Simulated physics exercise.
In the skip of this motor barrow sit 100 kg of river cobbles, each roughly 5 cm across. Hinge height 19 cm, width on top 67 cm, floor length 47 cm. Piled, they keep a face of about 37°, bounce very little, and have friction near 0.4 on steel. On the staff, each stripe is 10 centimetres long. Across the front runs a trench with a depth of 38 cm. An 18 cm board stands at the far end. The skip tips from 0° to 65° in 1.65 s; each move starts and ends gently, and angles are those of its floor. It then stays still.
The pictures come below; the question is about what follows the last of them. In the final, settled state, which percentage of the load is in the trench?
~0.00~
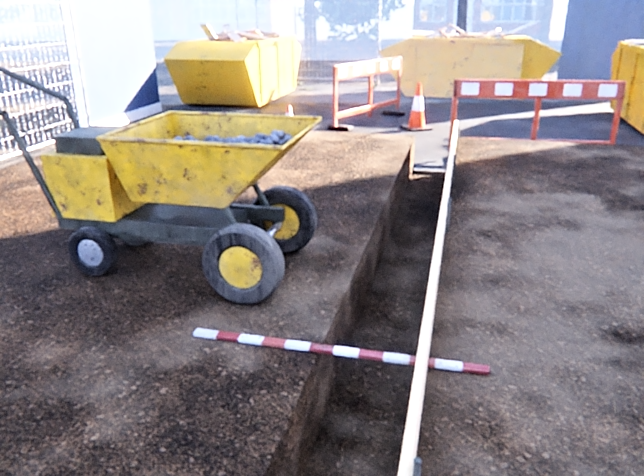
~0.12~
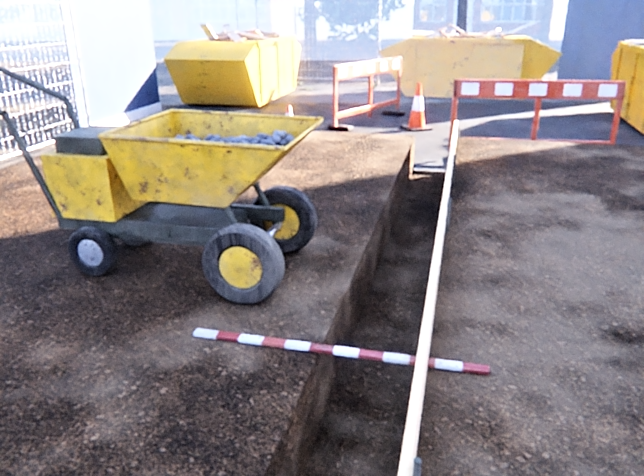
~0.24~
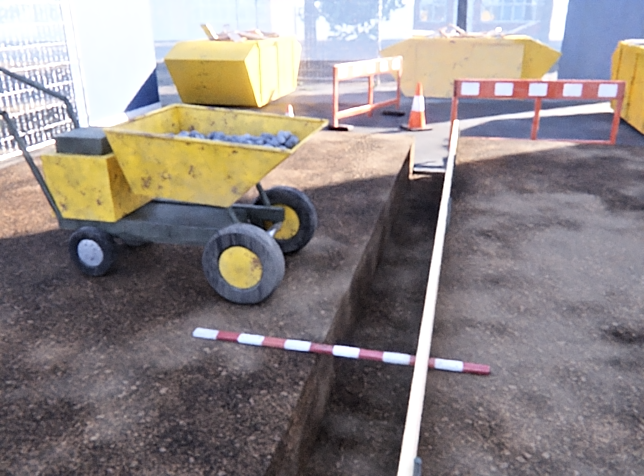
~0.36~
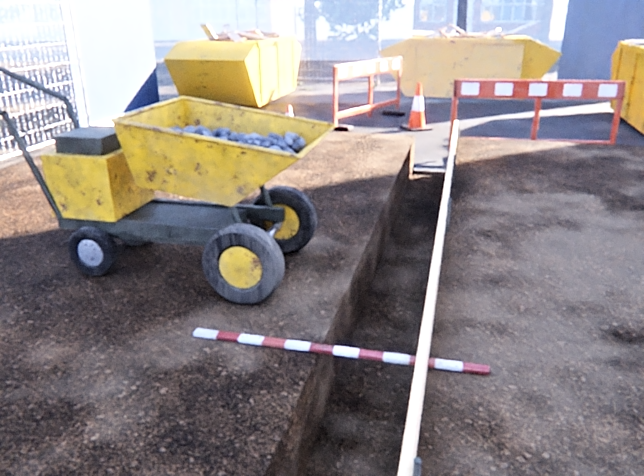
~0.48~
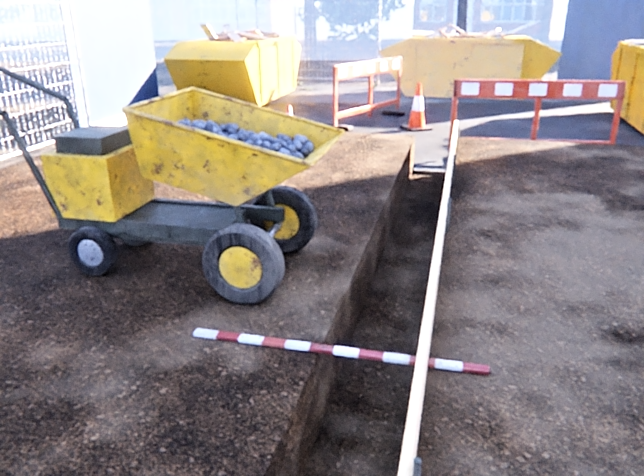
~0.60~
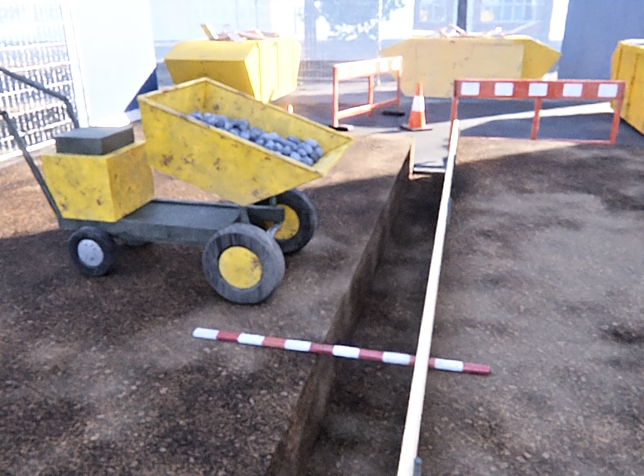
97 per cent is in the trench.
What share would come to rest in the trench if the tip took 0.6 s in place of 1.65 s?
With that change, it comes to around 75 per cent.
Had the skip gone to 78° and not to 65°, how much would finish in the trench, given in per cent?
Then roughly 100 percent.
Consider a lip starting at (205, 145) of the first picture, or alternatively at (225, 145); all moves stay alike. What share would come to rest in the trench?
I'd say some 85 per cent and some 100 per cent.
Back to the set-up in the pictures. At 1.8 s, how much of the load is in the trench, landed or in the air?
Around 35 per cent of it, at that instant.
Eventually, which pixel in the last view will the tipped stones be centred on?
Their middle lands near (397, 343).
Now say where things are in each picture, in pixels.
In the first frame, lip at (282, 148), floor tilted 0°, highest stones at (260, 140).
In the second frame, the skip is at 1°, its lip at (284, 149); the top of the load is at (249, 139); the stones move at 0.1 m/s on average.
In the third frame, the skip is at 4°, its lip at (291, 152); the top of the load is at (242, 139); the stones move at 0.3 m/s on average.
In the fourth frame, lip at (300, 157), floor tilted 8°, highest stones at (194, 133); the stones move at 0.3 m/s on average.
In the fifth frame, the skip is at 13°, its lip at (311, 165); the top of the load is at (200, 127); the stones move at 0.4 m/s on average.
In the sixth frame, lip at (324, 175), floor tilted 20°, highest stones at (206, 120); the stones move at 0.5 m/s on average.
After 1.2 s the floor is at 55°; 100 % in the skip; the foremost stones are at (369, 212).
After 1.8 s the floor is at 65°; 61 % in the skip, 37 % in the trench, 1 % past the trench; the foremost stones are at (442, 258).
After 2.1 s the floor is at 65°; 24 % in the skip, 72 % in the trench, 3 % past the trench; the foremost stones are at (502, 306).
After 4.1 s the floor is at 65°; 0 % in the skip, 97 % in the trench, 3 % past the trench; the foremost stones are at (518, 308).
